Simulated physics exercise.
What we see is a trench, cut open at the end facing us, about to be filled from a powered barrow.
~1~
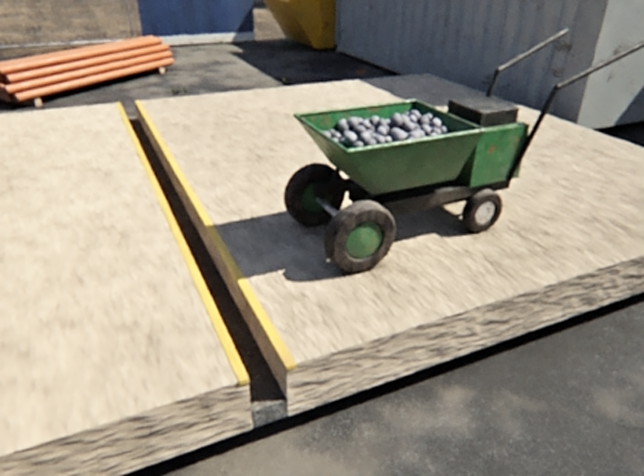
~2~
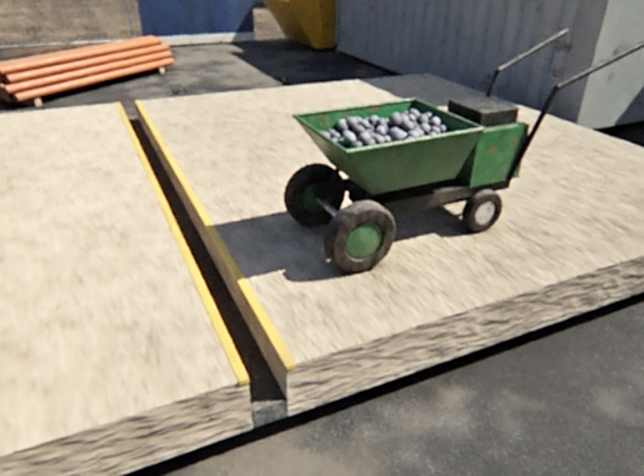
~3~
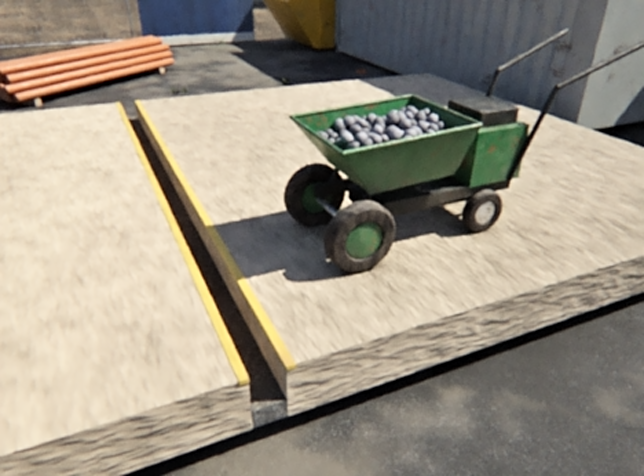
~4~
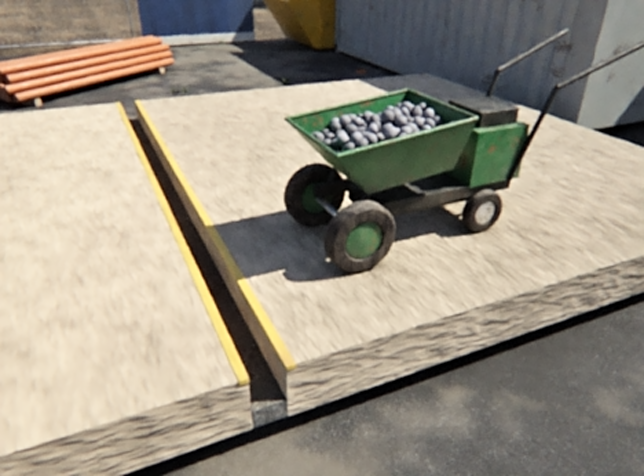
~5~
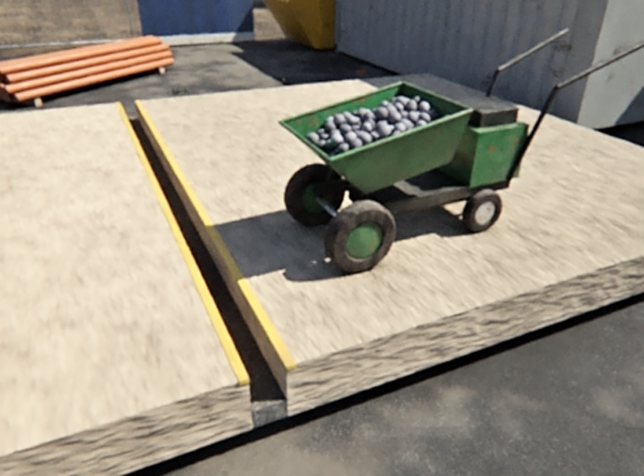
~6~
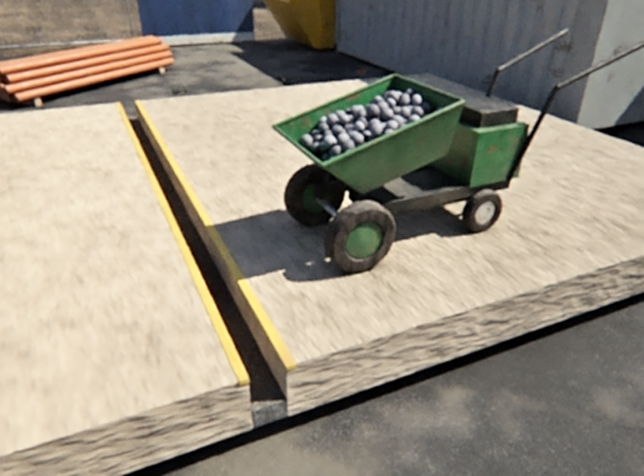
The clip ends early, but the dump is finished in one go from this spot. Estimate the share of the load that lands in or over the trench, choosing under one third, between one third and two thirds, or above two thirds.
The share is between one third and two thirds.
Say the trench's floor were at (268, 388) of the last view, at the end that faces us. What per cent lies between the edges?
It works out to some 40 percent.
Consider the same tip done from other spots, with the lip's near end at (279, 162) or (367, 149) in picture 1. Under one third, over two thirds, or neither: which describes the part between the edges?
First spot: Under a third; second spot: Between a third and two thirds.
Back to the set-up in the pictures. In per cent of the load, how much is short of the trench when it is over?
25 %.
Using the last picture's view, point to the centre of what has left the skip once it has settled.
Resting centre, last picture - approx. (216, 266).
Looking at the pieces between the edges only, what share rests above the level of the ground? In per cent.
About 25 in a hundred.
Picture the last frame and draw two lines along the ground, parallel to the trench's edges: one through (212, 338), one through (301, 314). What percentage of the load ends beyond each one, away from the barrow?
Close to 10 per cent, then close to 90 per cent.
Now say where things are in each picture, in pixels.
The first picture shows lip of the skip at (347, 152), level; top of the load at (395, 133), round cobbles; first edge of the trench at (266, 323); far edge at (223, 335), the trench under half as wide as the skip, and about as deep as wide.
The second picture shows lip of the skip at (346, 152), level; top of the load at (395, 133).
The third picture shows lip of the skip at (342, 154), tipped barely; top of the load at (400, 131).
The fourth picture shows lip of the skip at (337, 156), tipped a little; top of the load at (408, 120).
The fifth picture shows lip of the skip at (330, 160), tipped a little; top of the load at (404, 118).
The sixth picture shows lip of the skip at (322, 166), tipped clearly; top of the load at (398, 112); first edge of the trench at (266, 323); far edge at (223, 335).
Soon, skip tipped steeply; all in the skip.
A while on, skip tipped steeply; nearly all in the skip; a stray few short of the trench; a stray few in or heaped over the trench; a stray few beyond it; a stray few falling.
Towards the end, skip tipped right over; about a third in the skip; a small part short of the trench; about a third in or heaped over the trench; a small part beyond it; a stray few falling.
Finally, skip tipped right over; a stray few in the skip; about a quarter short of the trench; about half in or heaped over the trench; about a quarter beyond it.
